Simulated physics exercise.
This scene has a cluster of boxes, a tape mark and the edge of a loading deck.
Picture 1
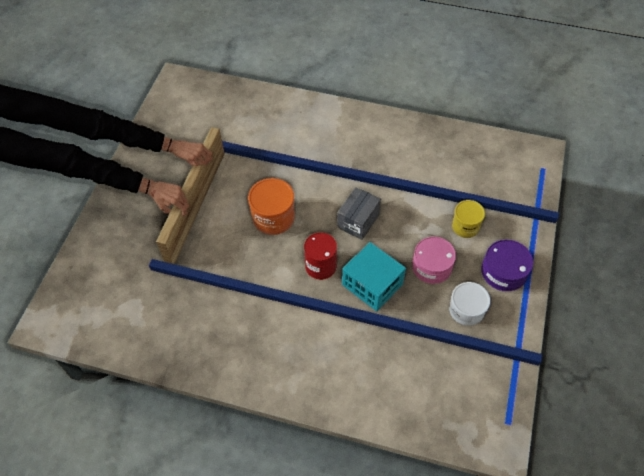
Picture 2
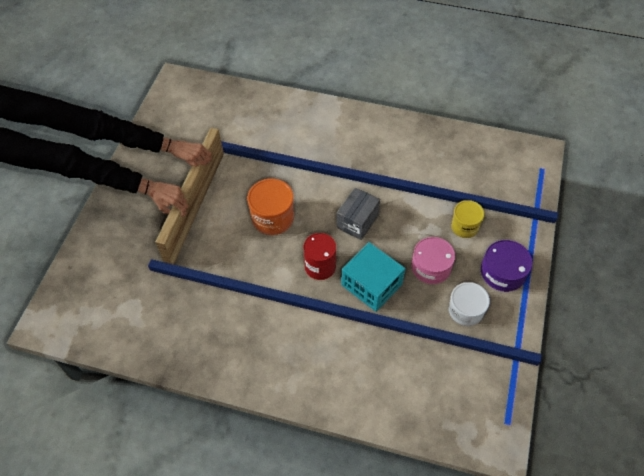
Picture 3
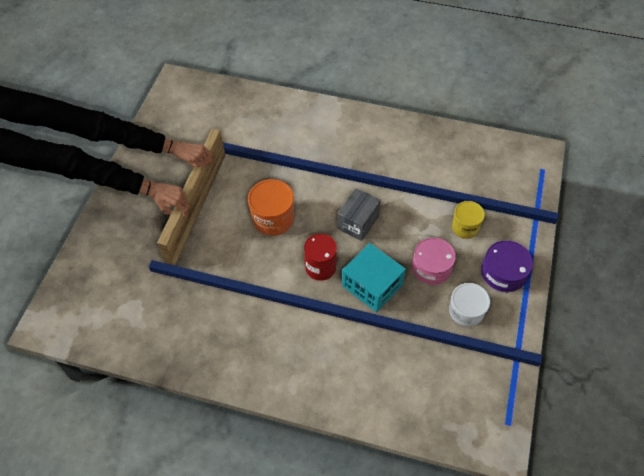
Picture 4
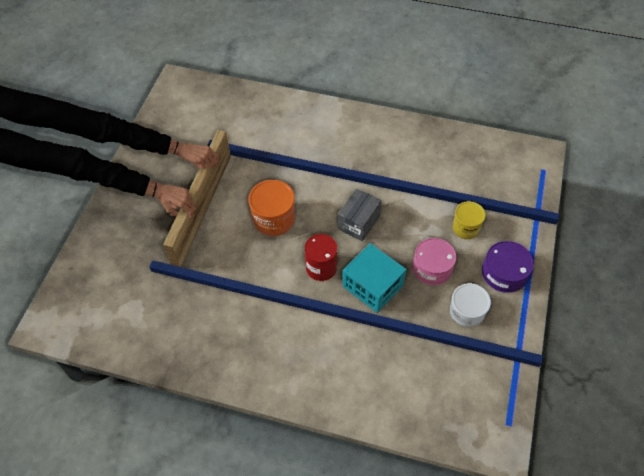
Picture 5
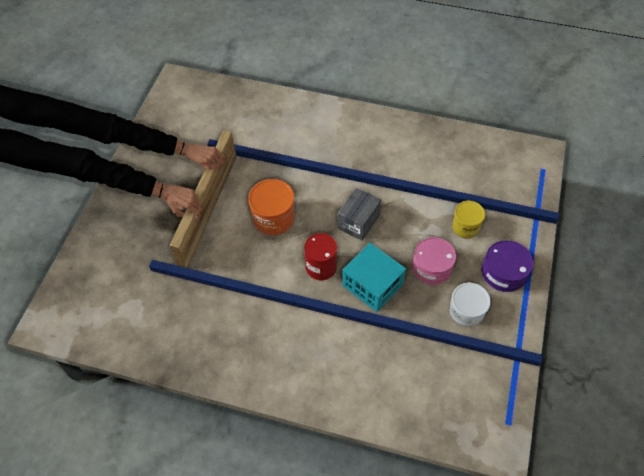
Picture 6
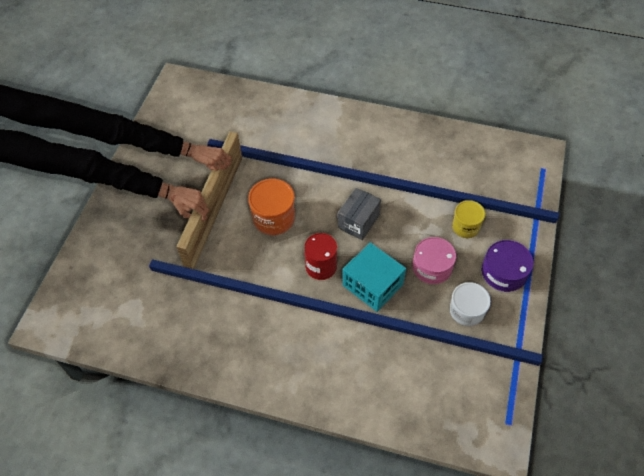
Two black-sleeved arms reaching in from the left push a wooden plank slowly a short way rightward between two dark blue rails, closing in on an orange pail. Right of that pail sit a red container, grey parcel, turquoise crate, and pink, yellow, white and purple containers near a blue tape line, all still. The steady view looks down on a mottled brown board over grey concrete.
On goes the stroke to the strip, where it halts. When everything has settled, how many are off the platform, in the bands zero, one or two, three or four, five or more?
Off the platform: Five or more.
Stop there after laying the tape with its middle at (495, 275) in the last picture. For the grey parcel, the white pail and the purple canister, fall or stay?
Outcome - grey parcel: It stays up there; white pail: It is not there; purple canister: It is not there.
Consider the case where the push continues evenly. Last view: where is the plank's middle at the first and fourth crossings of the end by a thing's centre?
Earlier crossing: About (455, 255); later crossing: About (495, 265).
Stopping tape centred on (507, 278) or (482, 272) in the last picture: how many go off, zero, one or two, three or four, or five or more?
At least five; 1 or 2.
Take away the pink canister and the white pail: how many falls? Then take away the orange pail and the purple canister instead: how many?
4 in the first case, 3 in the second.
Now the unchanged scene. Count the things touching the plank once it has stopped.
It touches 2.
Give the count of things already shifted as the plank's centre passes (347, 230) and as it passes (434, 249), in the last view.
The first number is 4, the next one 8.
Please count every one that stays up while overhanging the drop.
Things overhanging at the end: 2.
Soon after, none off yet; purple canister at rest near (507, 266); white pail at rest near (469, 305); yellow pail at rest near (468, 220).
Then, none off yet; purple canister moved a little near (518, 268); white pail moved about its own width near (507, 315); yellow pail moved a little near (479, 222).
At rest, the number that fall off is five or more; fallen, orange pail, turquoise crate, pink canister, yellow pail, white pail and purple canister.
